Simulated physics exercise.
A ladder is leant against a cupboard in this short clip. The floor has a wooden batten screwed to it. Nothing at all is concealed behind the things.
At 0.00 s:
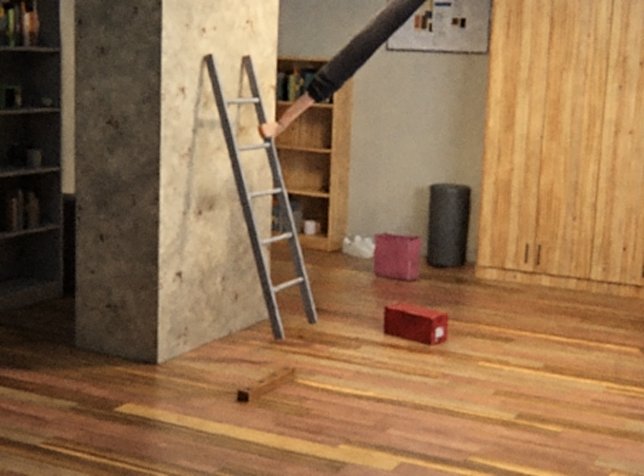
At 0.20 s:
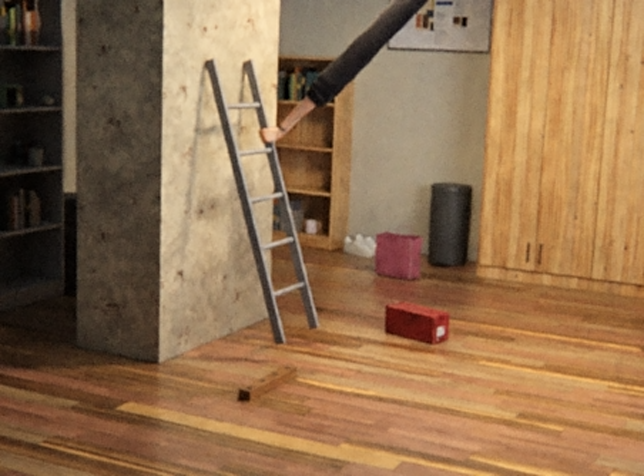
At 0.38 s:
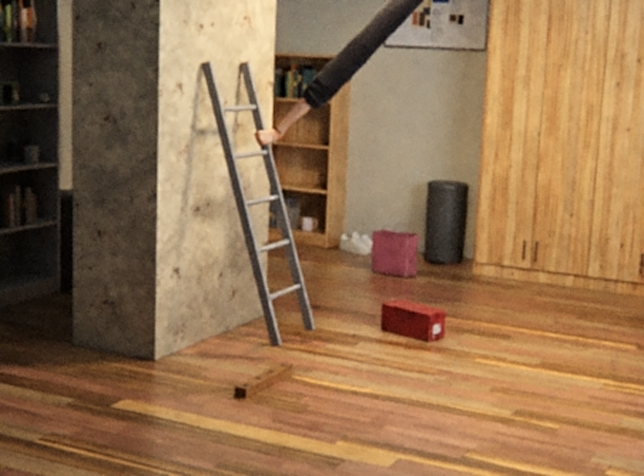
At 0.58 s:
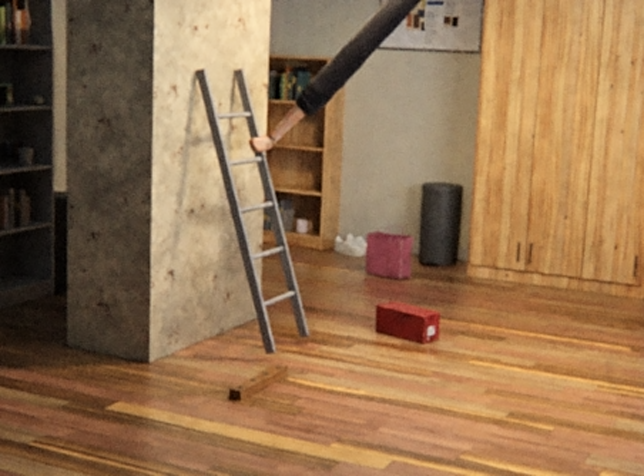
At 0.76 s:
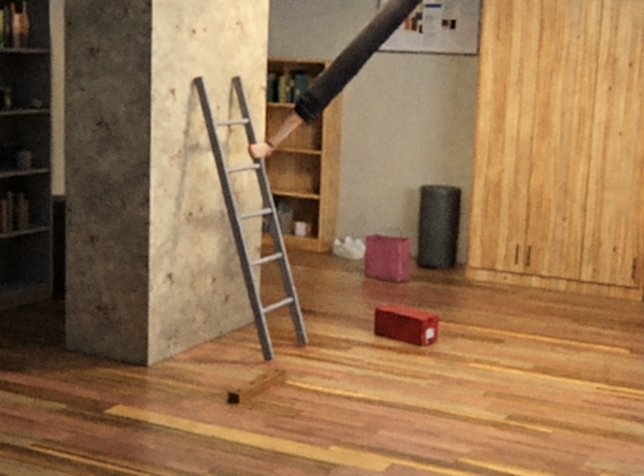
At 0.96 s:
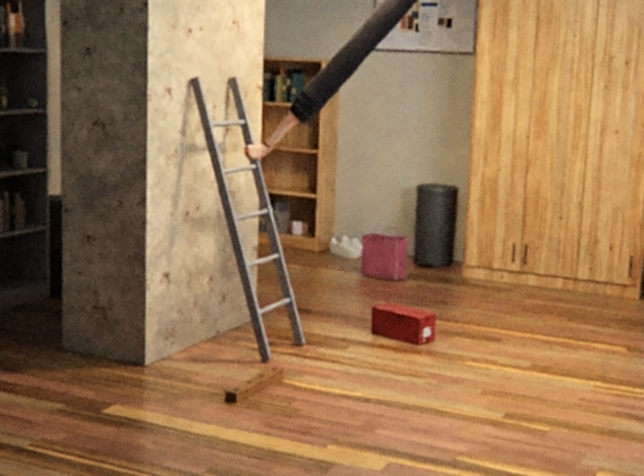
A grey ladder leaning against a tall, mottled grey structure shifts slightly downward and toward the viewer, guided by a hand on a dark-sleeved arm. The hand still grips it, with a wooden strip and red parcel nearby.
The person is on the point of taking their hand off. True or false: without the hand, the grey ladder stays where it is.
True.
By 1.50 s, grey ladder at rest near (249, 215).
When it is over (2.8 s), the grey ladder stays up, near (249, 215); the rest as before.
